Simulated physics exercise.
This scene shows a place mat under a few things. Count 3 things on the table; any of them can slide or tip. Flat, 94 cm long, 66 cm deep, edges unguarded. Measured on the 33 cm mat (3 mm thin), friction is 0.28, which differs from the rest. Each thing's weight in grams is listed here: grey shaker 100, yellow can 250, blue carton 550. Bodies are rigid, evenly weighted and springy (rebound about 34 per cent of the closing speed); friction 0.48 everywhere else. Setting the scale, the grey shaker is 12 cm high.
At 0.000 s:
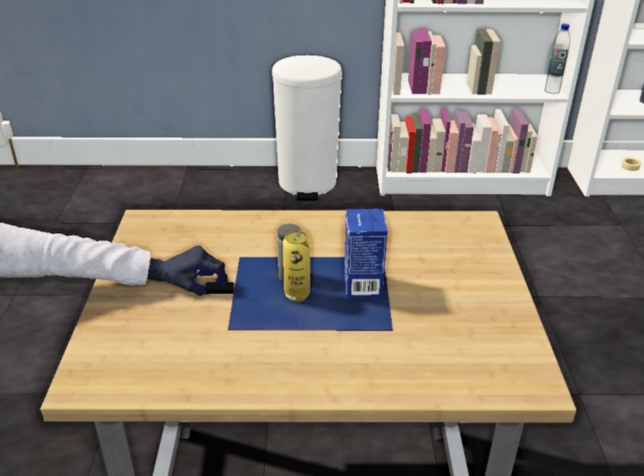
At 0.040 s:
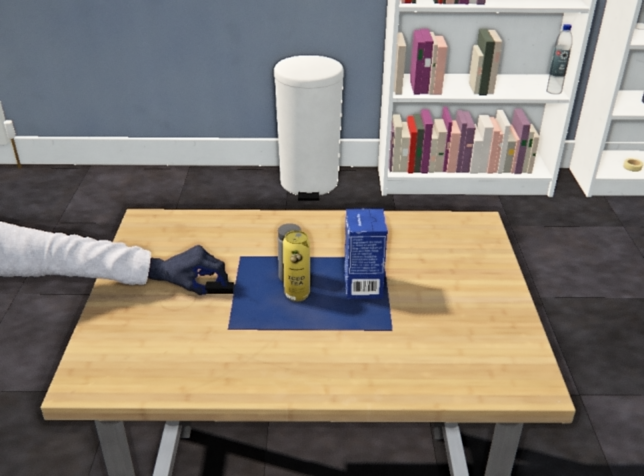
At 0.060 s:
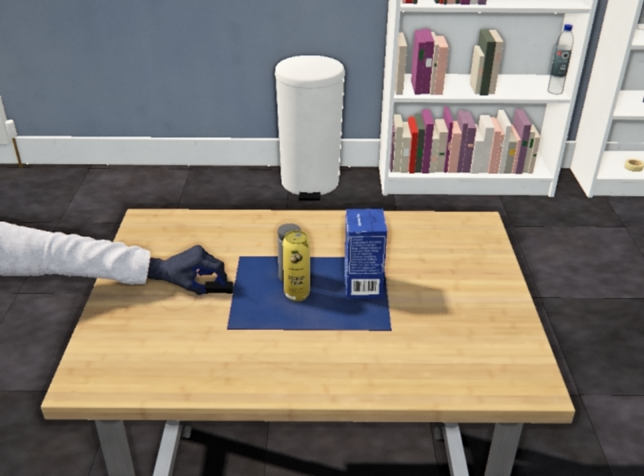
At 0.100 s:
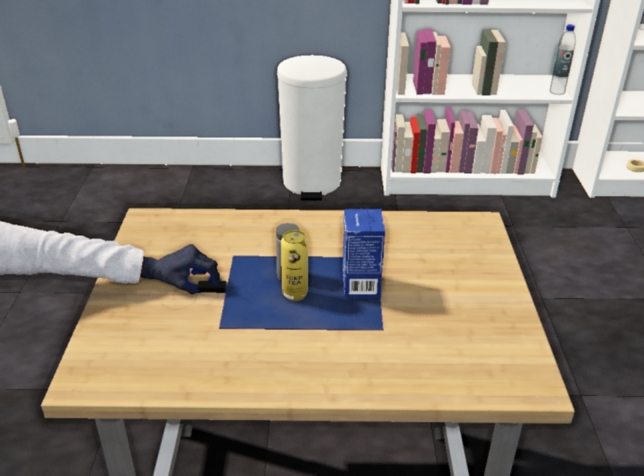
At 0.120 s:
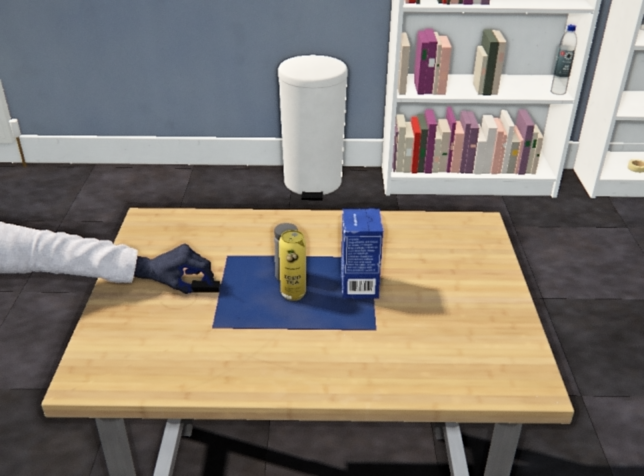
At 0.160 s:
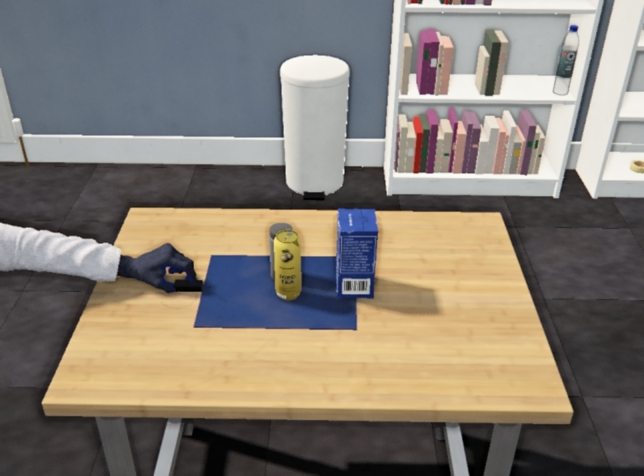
Gloved hand pulling a blue mat slowly left across a wooden table, the yellow can, grey shaker and blue carton shifting slightly left.
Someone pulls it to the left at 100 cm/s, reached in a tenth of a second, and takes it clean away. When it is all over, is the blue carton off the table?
It is left on the table.
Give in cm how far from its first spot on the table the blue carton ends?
It ends about 5 centimetres from where it started.
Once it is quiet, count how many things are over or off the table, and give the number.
Total: 2.
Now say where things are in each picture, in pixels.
Mat pulled 0 cm; blue carton (365, 254), in the first frame.
Mat pulled 0 cm; yellow can (297, 267), in the second frame.
Mat pulled 0 cm; yellow can (296, 267), in the third frame.
Mat pulled 2 cm; yellow can (295, 266), in the fourth frame.
Mat pulled 3 cm; yellow can (293, 266), in the fifth frame.
Mat pulled 7 cm; blue carton (356, 254) slid 2 cm, in the sixth frame.
After 0.46 s, mat pulled 37 cm; blue carton slid 5 cm near (343, 254); grey shaker slid 24 cm; yellow can slid 24 cm.
After 0.76 s, mat pulled 67 cm; grey shaker and yellow can now off the table; blue carton slid 5 cm near (341, 255).
At rest (1.6 s), off the table, grey shaker and yellow can; blue carton in place, give or take 6 cm. Seen from the same camera at the end, blue carton near (341, 255).
